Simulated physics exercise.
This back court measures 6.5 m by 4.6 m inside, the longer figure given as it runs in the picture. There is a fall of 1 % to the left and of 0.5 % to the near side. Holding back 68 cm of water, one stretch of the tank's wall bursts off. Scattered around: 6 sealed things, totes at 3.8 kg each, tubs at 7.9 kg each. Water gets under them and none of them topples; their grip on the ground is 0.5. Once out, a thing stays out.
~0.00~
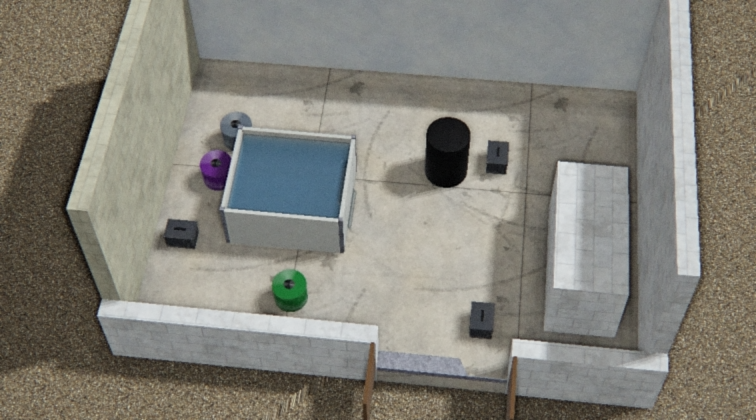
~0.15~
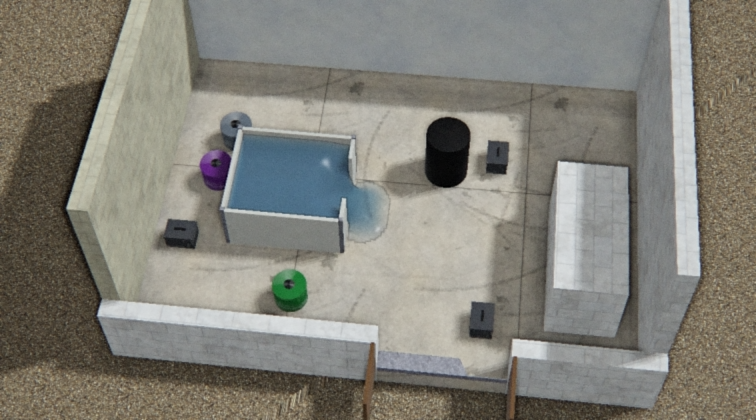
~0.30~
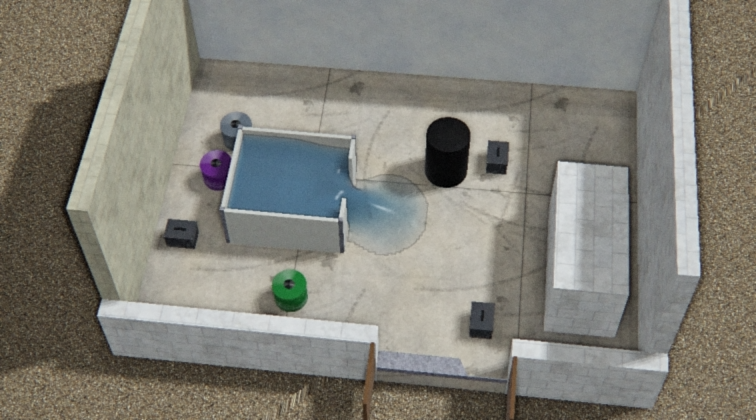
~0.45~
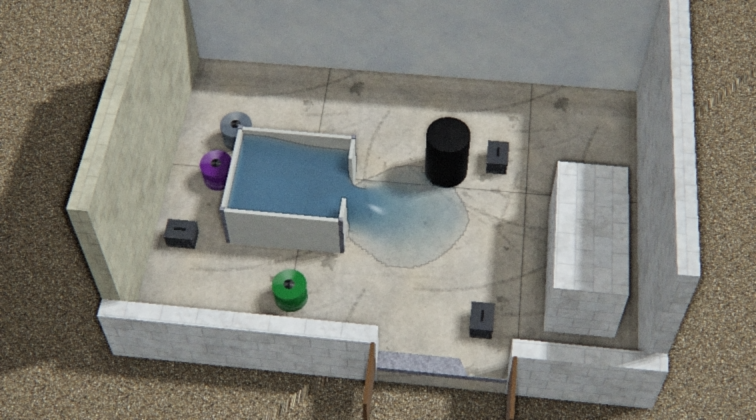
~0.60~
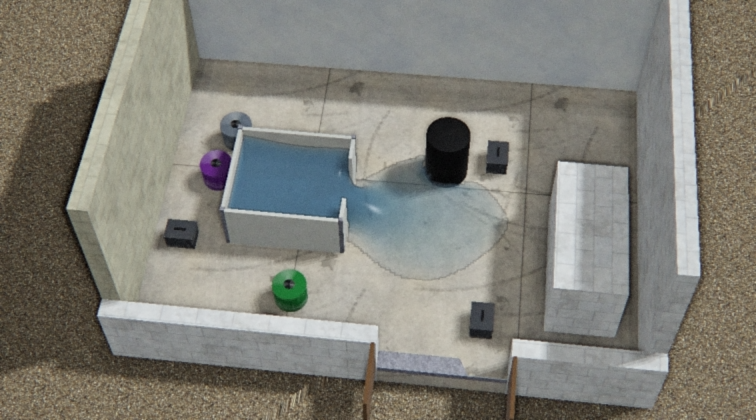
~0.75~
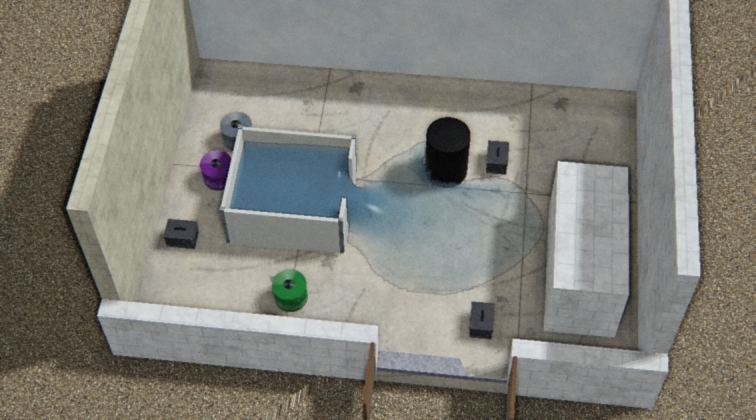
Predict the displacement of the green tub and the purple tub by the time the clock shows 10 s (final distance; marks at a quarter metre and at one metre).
As I see it, the green tub is likely to keep to its spot. The purple tub is likely to keep to its spot.
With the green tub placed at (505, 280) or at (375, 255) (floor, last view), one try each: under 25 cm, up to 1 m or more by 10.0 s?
Respectively: It is shoved a long way; it edges along somewhat.
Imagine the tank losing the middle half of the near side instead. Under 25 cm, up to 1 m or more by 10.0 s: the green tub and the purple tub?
Well, the green tub goes a long way and the purple tub goes a long way.
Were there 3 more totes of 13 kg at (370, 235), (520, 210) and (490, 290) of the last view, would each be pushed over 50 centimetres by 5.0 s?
Result, in listed order: Exceeded / exceeded / exceeded.
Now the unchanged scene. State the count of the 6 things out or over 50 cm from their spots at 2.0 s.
It comes to 1.
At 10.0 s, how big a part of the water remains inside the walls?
Close to 74 in a hundred parts remain.
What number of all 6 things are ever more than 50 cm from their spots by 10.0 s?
Tally: 2.
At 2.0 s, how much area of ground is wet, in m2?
My estimate is roughly 14 m2.
After 2.0 s the green tub is near (289, 284), 0.0 m from its start, aground; the purple tub is near (216, 163), 0.0 m from its start, aground; 0 of 6 are out; 1 afloat.
After 4.5 s the green tub is near (289, 284), 0.0 m from its start, aground; the purple tub is near (216, 163), 0.0 m from its start, aground; 1 of 6 are out; 0 afloat.
After 7.0 s the green tub is near (289, 284), 0.0 m from its start, aground; the purple tub is near (216, 163), 0.0 m from its start, aground; 1 of 6 are out; 1 afloat.
After 10.0 s the green tub is near (289, 284), 0.0 m from its start, aground; the purple tub is near (216, 163), 0.0 m from its start, aground; 1 of 6 are out; 1 afloat.
